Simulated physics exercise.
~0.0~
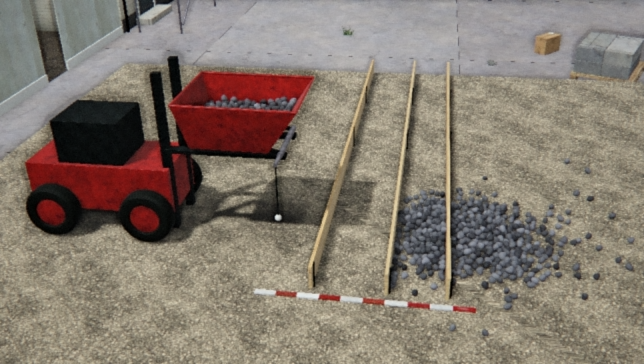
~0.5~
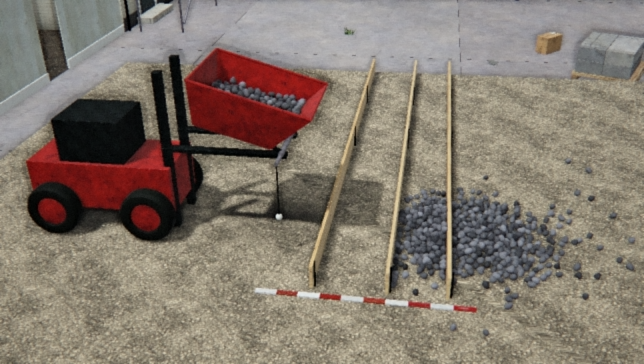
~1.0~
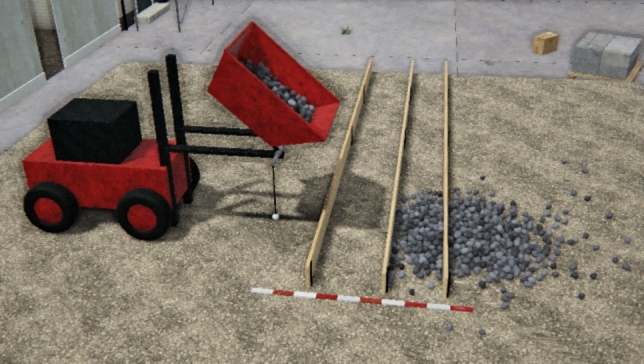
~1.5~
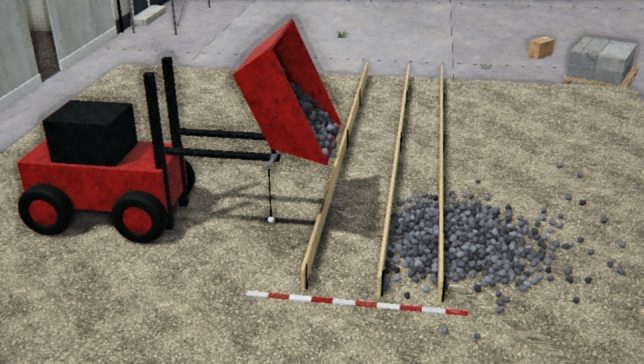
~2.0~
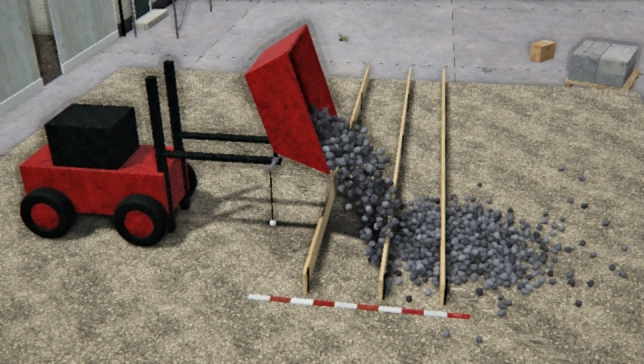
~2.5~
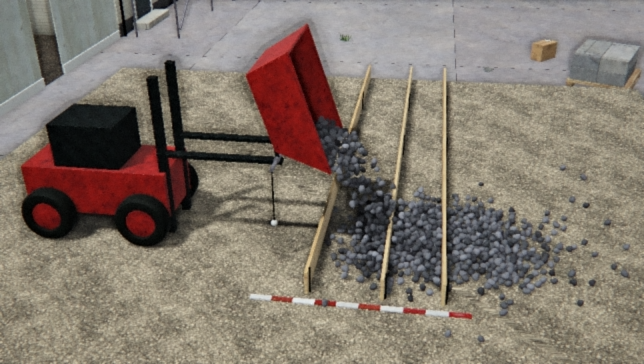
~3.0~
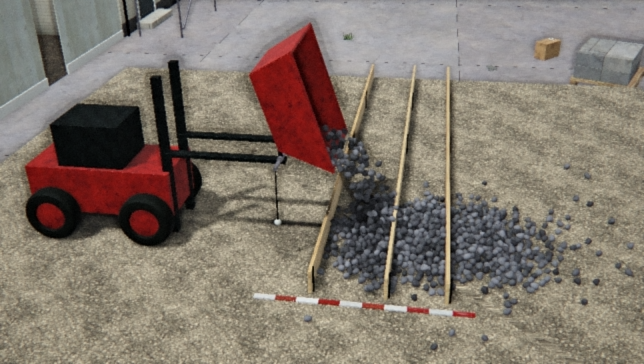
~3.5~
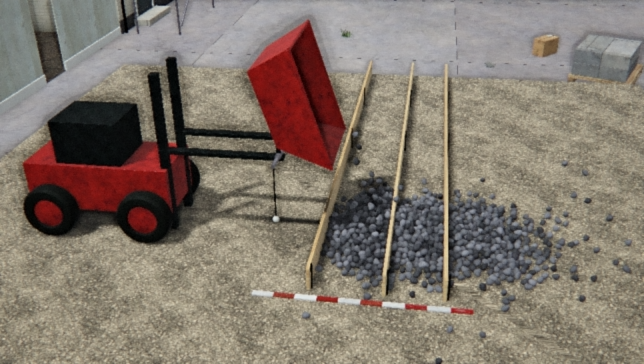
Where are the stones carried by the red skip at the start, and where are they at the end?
At the start the stones sit inside the raised red skip. By the end they lie on the ground to its lower right, mostly between the wooden planks and joined to the earlier heap.
Red skip on a small wheeled loader tipping steeply rightward, spilling grey stones among wooden planks beside an earlier heap.
